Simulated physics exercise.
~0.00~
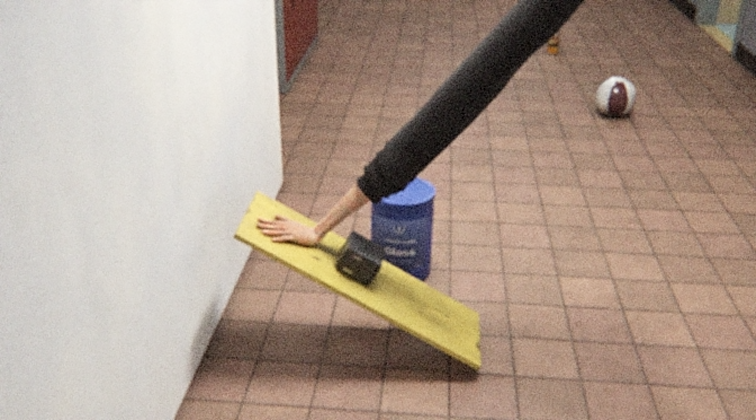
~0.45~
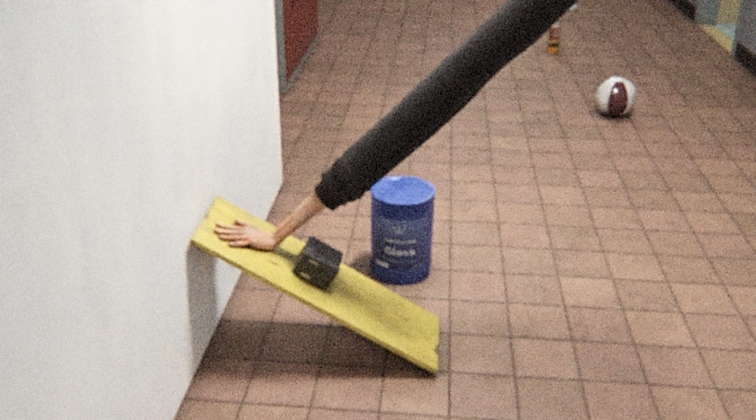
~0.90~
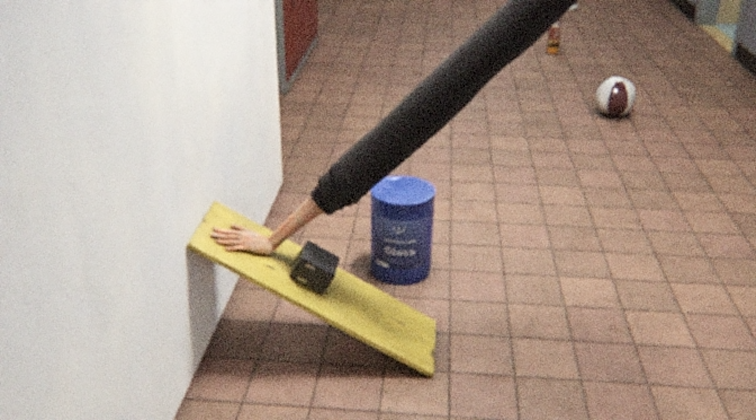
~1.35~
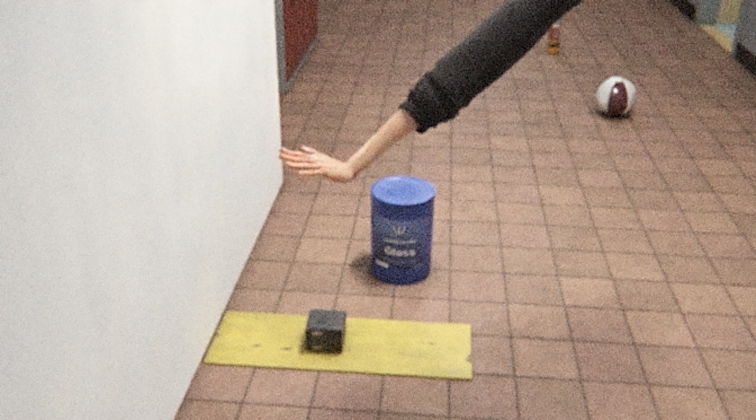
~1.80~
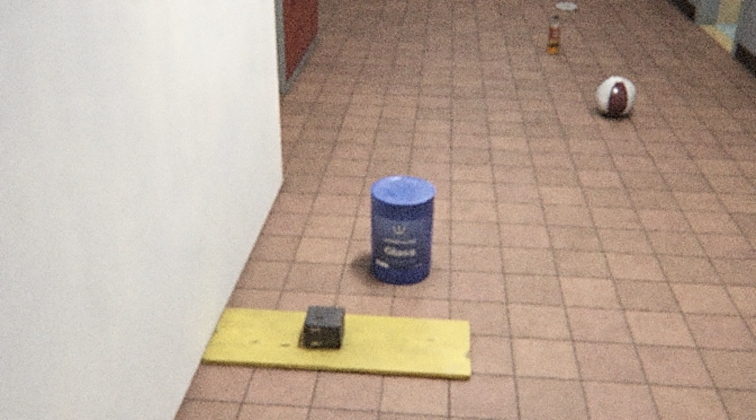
In a tiled hallway, a hand leans a yellow board on the wall, releases it, and it falls flat.
